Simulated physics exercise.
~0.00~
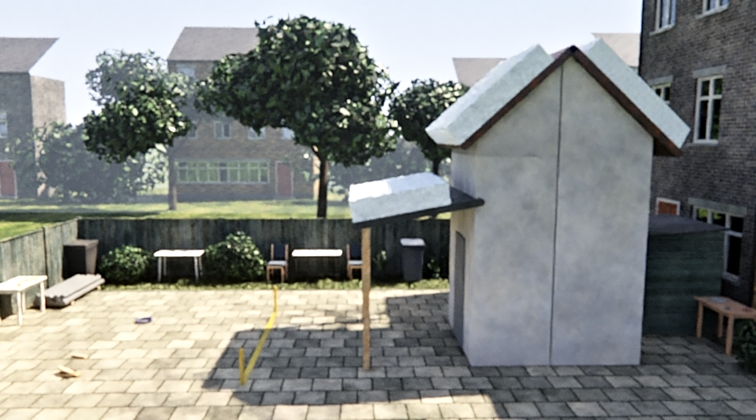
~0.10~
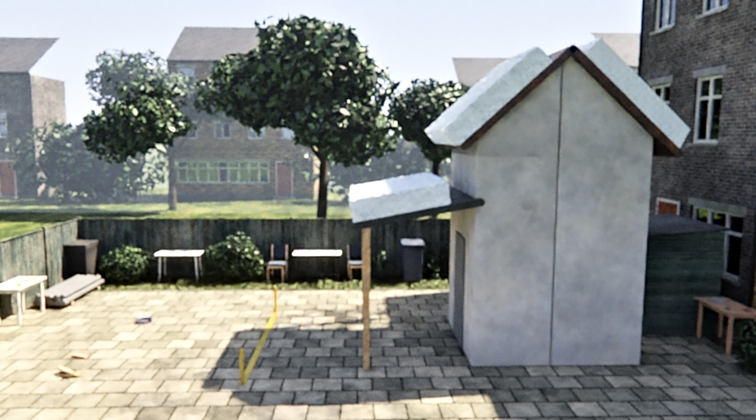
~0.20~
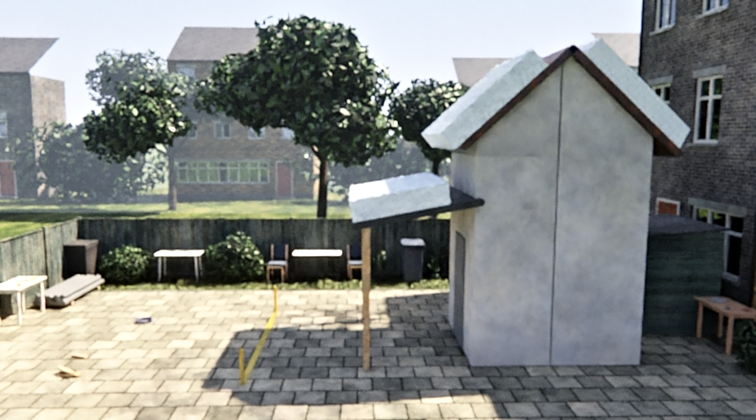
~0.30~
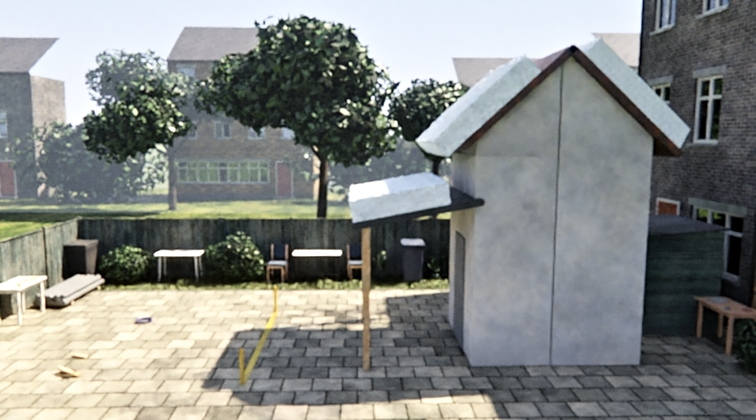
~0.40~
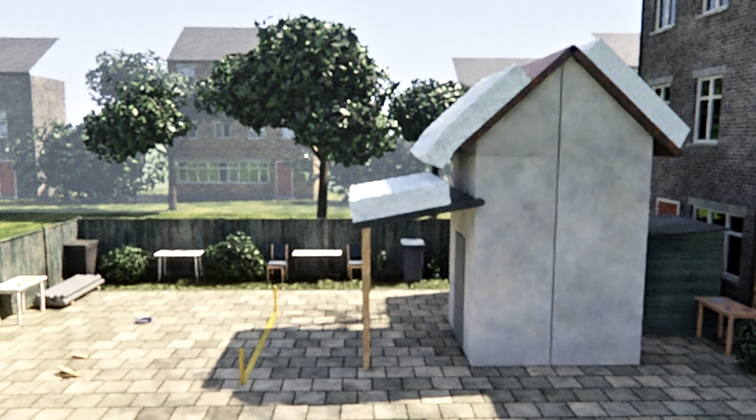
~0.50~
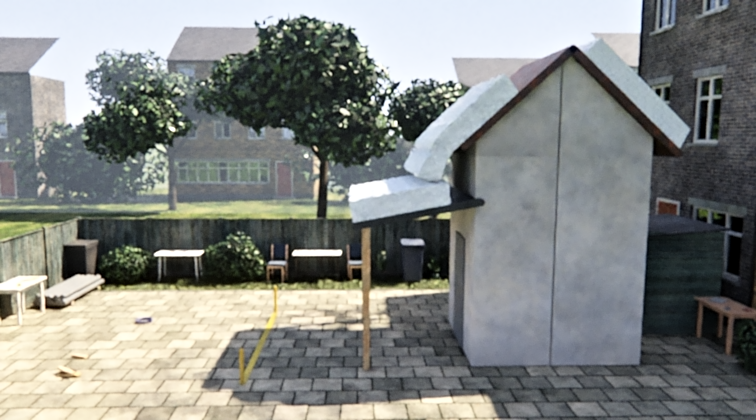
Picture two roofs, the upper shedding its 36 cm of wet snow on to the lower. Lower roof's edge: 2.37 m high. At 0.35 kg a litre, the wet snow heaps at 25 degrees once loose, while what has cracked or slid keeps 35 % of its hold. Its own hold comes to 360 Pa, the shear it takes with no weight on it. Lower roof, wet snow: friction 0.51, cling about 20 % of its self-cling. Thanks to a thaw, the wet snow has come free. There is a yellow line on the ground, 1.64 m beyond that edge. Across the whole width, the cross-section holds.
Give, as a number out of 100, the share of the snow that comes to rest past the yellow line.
22 out of 100.
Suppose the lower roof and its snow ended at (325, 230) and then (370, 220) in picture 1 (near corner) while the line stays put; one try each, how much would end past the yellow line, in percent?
Roughly 16 % and then 25 %.
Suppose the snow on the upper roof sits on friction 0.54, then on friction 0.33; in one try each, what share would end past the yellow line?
It would be 8 % the first time and 16 % the second.
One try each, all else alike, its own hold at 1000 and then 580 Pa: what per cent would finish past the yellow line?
First try roughly 5 per cent, second try roughly 14 per cent.
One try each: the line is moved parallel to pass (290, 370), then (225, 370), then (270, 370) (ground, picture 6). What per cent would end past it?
Respectively 35, 14 and 30 percent would end past it.
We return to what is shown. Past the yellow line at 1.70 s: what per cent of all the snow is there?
Close to 4 per cent.
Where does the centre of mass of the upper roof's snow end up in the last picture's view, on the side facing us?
The middle sits at about (311, 294).
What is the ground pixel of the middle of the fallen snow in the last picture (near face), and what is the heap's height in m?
You'd find it near (270, 370), piled some 0.3 m high.
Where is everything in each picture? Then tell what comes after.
The first picture shows front end of the wet snow at (460, 133).
The second picture shows front end of the wet snow at (458, 135), its middle shifted 3.1 cm, 2 % of it past the upper edge, in one piece.
The third picture shows front end of the wet snow at (454, 139), its middle shifted 12 cm, 6 % of it past the upper edge, in one piece.
The fourth picture shows front end of the wet snow at (448, 126), its middle shifted 26 cm, 15 % of it past the upper edge, in one piece.
The fifth picture shows front end of the wet snow at (439, 146), its middle shifted 45 cm, 25 % of it past the upper edge, cracking.
The sixth picture shows front end of the wet snow at (428, 157), its middle shifted 70 cm, 39 % of it past the upper edge, cracking.
By 1.05 s, none is below the lower edge and 0 % is past the line.
By 1.70 s, 46 % is below the lower edge and 4 % is past the line.
By 2.35 s, 52 % is below the lower edge and 22 % is past the line.
By 3.00 s, 55 % is below the lower edge and 22 % is past the line.
By 3.60 s, at the end, 55 % is below the lower edge and 22 % is past the line.
